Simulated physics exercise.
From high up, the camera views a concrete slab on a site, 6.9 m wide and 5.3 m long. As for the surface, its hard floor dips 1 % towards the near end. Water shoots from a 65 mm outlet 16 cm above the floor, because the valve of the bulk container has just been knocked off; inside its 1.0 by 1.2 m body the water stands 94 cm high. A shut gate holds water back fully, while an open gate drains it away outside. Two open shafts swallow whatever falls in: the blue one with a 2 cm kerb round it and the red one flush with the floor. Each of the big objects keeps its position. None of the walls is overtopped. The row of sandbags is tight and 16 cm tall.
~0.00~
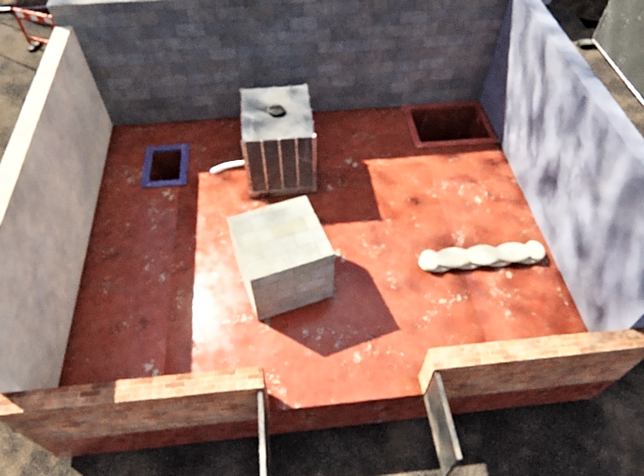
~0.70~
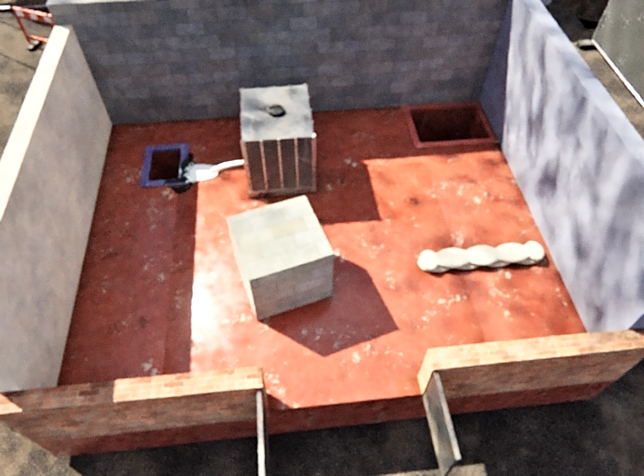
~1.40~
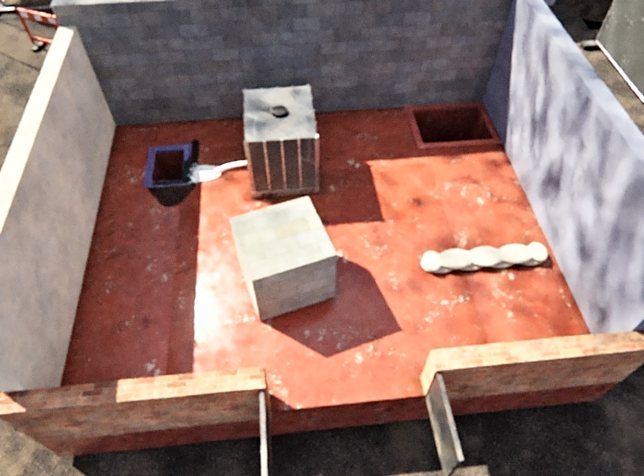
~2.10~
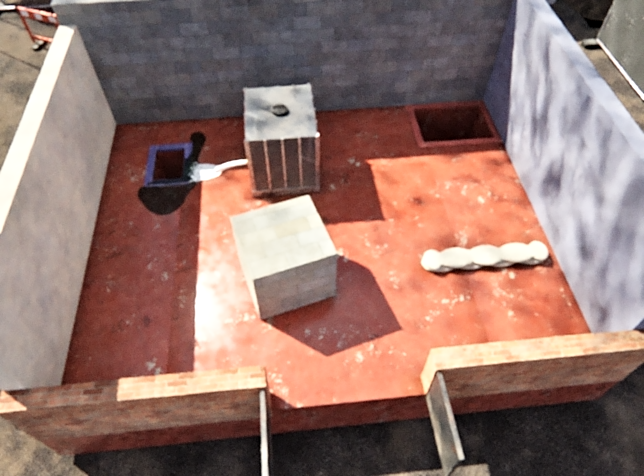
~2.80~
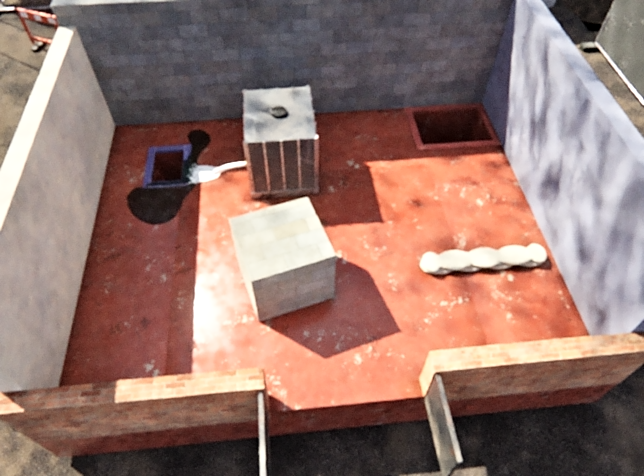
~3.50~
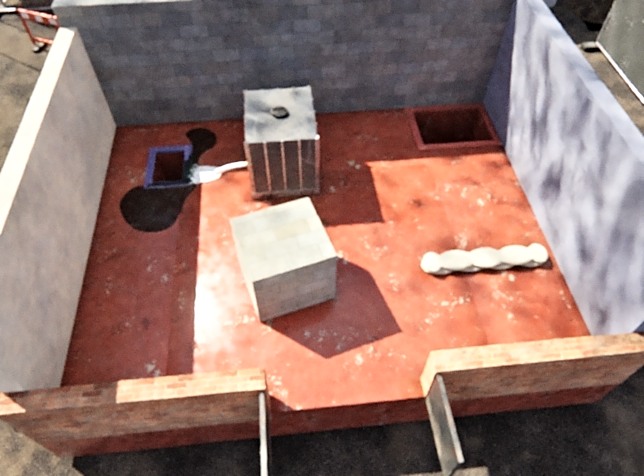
At first, a pale stream begins to shoot left from the bulk container toward the blue-edged opening in the dry red floor. Water then reaches the opening's rim and wets the floor around it, and a dark patch spreads slowly toward the near end while a smaller one forms behind.
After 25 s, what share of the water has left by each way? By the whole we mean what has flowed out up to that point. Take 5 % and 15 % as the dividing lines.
Shares: Gate: Not even 5 %; blue pit: Over 15 %; red pit: Less than 5 %.
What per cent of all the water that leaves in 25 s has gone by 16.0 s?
I'd say some 65 per cent by then.
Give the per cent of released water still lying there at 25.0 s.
Roughly 20 percent of it is still there.
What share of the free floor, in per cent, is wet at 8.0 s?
About 5 percent.
After 5.0 s water covers under 5 % of the floor and is deepest (4 cm) near (193, 172); gone so far, the gate 0 %, the blue pit 16 %, the red pit 0 %.
After 8.0 s water covers 5 % of the floor and is deepest (4 cm) near (193, 172); gone so far, the gate 0 %, the blue pit 27 %, the red pit 0 %.
After 12.0 s water covers 5 % of the floor and is deepest (4 cm) near (193, 172); gone so far, the gate 0 %, the blue pit 40 %, the red pit 0 %.
After 16.0 s water covers 10 % of the floor and is deepest (4 cm) near (193, 172); gone so far, the gate 0 %, the blue pit 52 %, the red pit 0 %.
After 25.0 s water covers 15 % of the floor and is deepest (4 cm) near (193, 172); gone so far, the gate 0 %, the blue pit 79 %, the red pit 0 %.
